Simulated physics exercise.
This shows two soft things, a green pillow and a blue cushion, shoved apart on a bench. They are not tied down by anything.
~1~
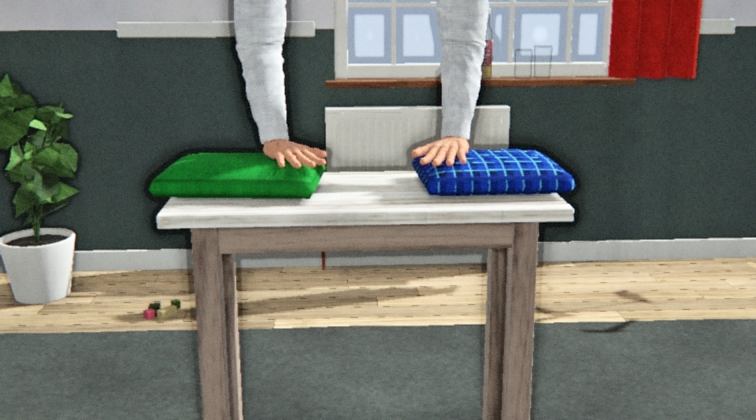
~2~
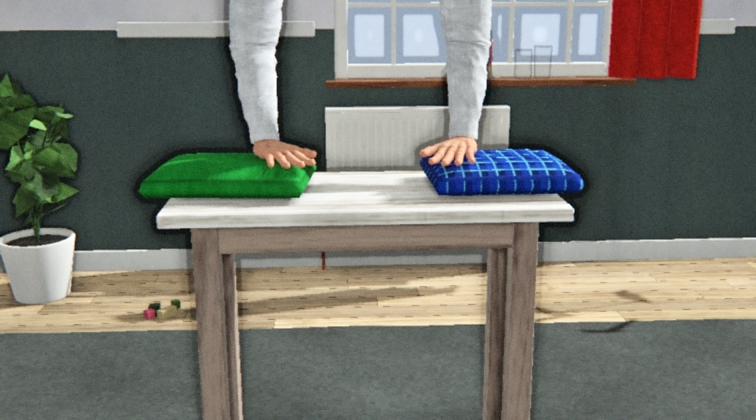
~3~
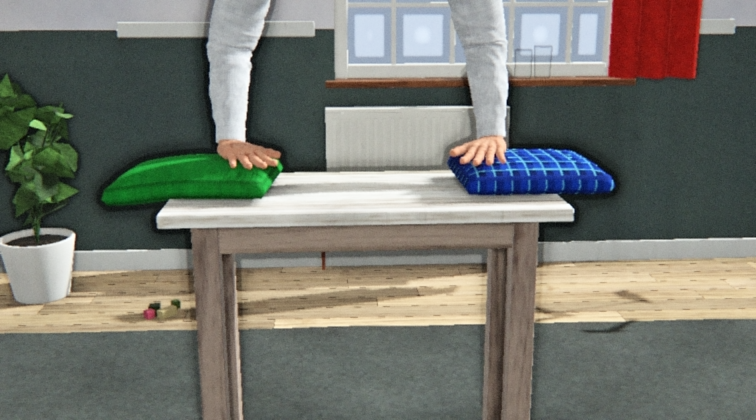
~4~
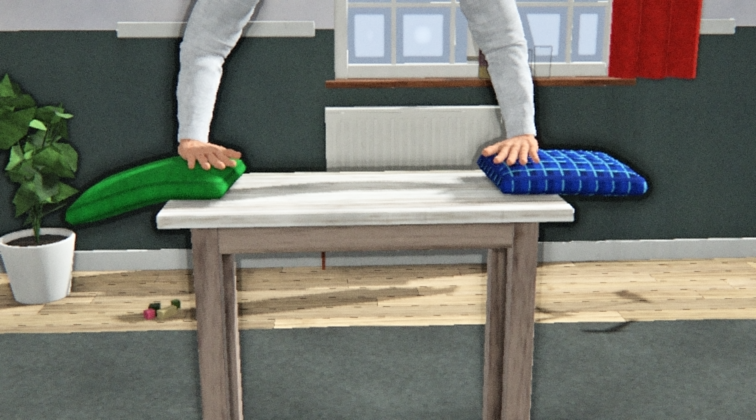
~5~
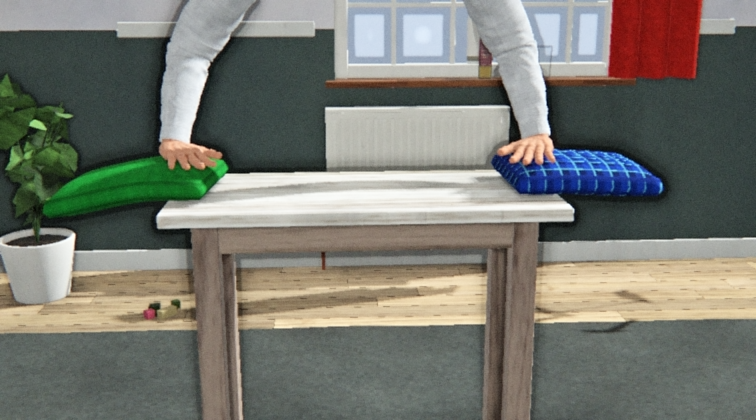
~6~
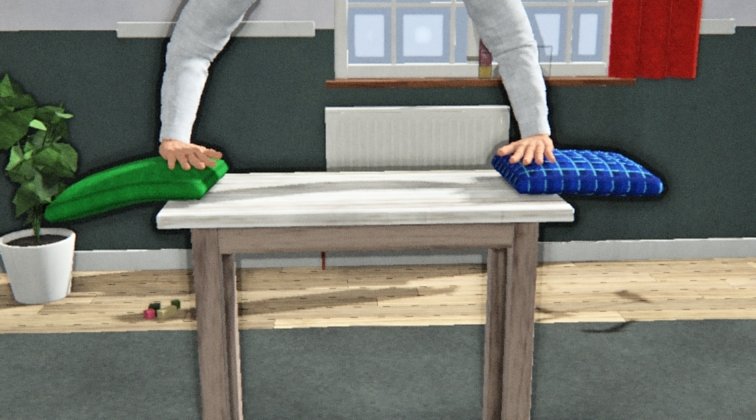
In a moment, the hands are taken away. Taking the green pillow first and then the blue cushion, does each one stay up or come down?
In that order: The green pillow comes down; the blue cushion comes down.
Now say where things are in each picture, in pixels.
Pillow tip (162, 182); cushion tip (562, 178), in the first picture.
Pillow tip (152, 184); cushion tip (571, 178), in the second picture.
Pillow tip (116, 191); cushion tip (600, 179), in the third picture.
Pillow tip (81, 211); cushion tip (632, 181), in the fourth picture.
Pillow tip (59, 204); cushion tip (647, 182), in the fifth picture.
Pillow tip (61, 208), well over half past the edge; cushion tip (647, 182), well over half past the edge, in the sixth picture.
Then, 0.30 s on from there, pillow falling near (137, 238); cushion falling near (580, 217).
Then, 0.58 s on from there, pillow on the floor; cushion on the floor near (583, 404).
In the end, pillow on the floor; cushion on the floor. The green pillow slumps off the end and the blue cushion tips over and falls.
